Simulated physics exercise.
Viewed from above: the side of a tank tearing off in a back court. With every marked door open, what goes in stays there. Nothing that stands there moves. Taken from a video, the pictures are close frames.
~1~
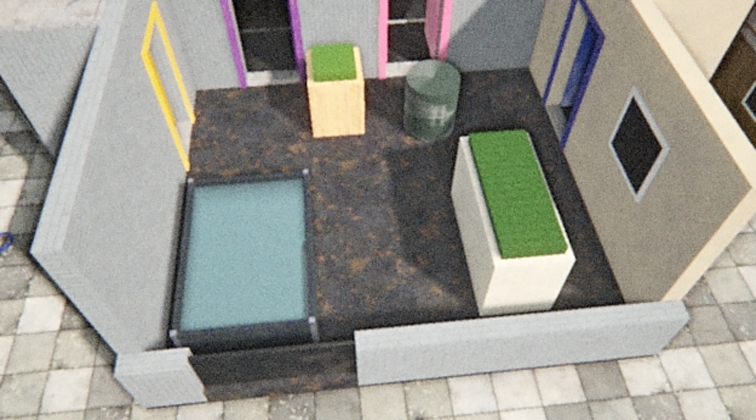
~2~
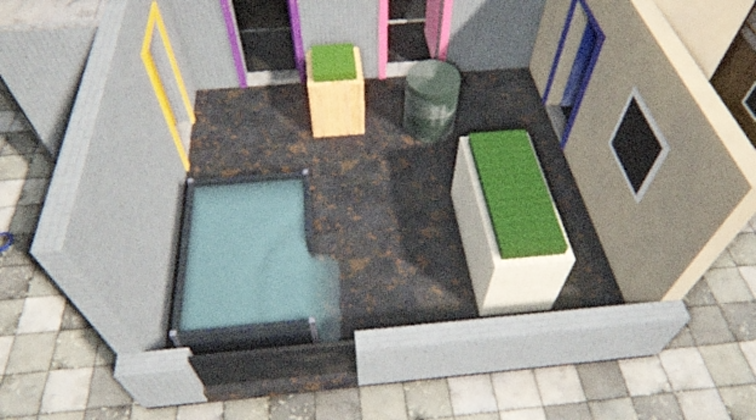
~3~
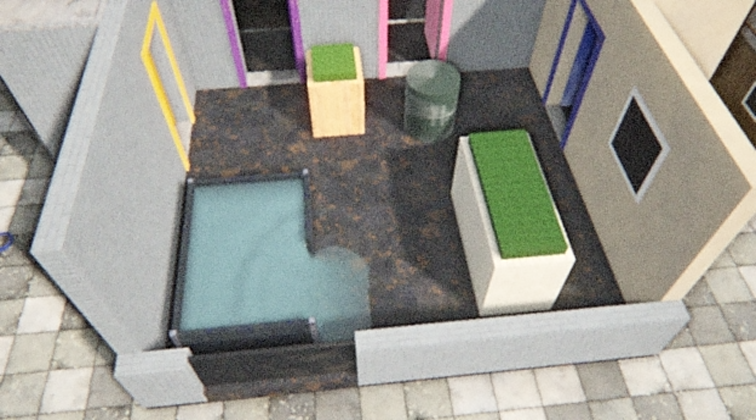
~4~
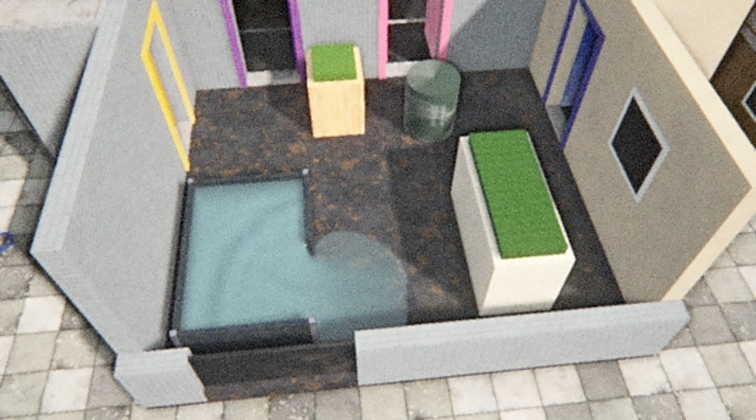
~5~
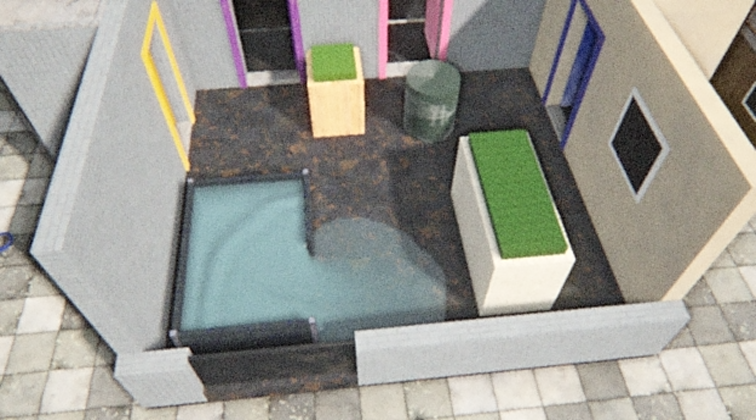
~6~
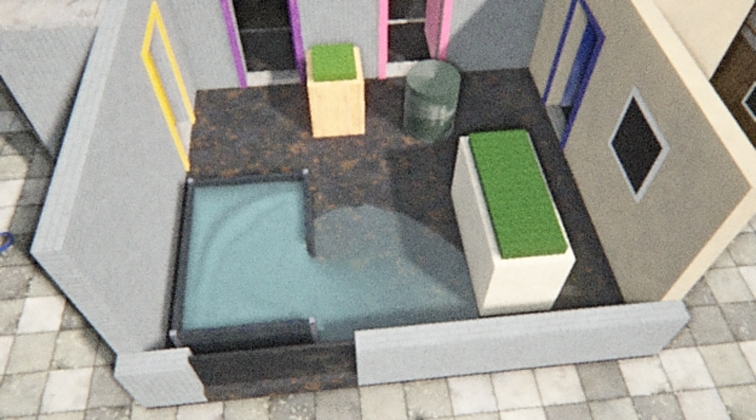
Water poured out through a gap in the right side of the open tank and spread rightward across the dark courtyard floor in a widening curve, reaching the white block with the green top.
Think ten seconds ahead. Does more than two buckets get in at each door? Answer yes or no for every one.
Pink door: No, purple door: No, blue door: Yes, yellow door: No.
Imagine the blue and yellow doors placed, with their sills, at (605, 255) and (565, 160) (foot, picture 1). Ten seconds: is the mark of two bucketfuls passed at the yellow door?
As far as I can tell, the yellow door comes in lower.
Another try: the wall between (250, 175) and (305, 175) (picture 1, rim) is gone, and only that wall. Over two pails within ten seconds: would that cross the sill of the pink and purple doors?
Then: Pink door lets less in; purple door floods.
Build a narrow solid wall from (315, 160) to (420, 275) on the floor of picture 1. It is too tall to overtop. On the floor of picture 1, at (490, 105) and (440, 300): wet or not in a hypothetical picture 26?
As listed: Clear, under water.
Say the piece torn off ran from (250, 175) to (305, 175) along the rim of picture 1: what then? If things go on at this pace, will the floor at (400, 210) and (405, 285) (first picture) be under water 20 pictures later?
The first spot is spared and the second is spared.
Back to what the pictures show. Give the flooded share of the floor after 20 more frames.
Some 55 in a hundred.
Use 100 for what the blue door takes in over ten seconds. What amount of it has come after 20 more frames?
About 0 per cent.
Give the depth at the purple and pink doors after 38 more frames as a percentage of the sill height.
In order: Roughly 20 and 100 in a hundred.
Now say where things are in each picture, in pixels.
In the first picture, the open tank at (247, 249) is whole and still.
In the second picture, the front is at (325, 259), out from the gap at (311, 295).
In the third picture, water pours out at (311, 296) and has run to (356, 260).
In the fourth picture, water pours out at (311, 296) and has run to (398, 272).
In the fifth picture, water pours out at (311, 296) and has run to (434, 269).
In the sixth picture, the front is at (464, 262), out from the gap at (311, 295).
A moment on, water covers 20 % of the floor; the pink door not reached, the purple door not reached, the blue door not reached, the yellow door not reached.
Next, water covers 30 % of the floor; the pink door not reached, the purple door not reached, the blue door not reached, the yellow door not reached.
Then, water covers 55 % of the floor; the pink door not reached, the purple door not reached, the blue door wet at the sill, nothing in, the yellow door not reached.
Later, water covers 95 % of the floor; the pink door wet at the sill, nothing in, the purple door wet at the sill, nothing in, the blue door wet at the sill, nothing in, the yellow door wet at the sill, nothing in.
In the end, water covers 100 % of the floor; the pink door under two buckets in, the purple door wet at the sill, nothing in, the blue door over two buckets in, the yellow door under two buckets in.
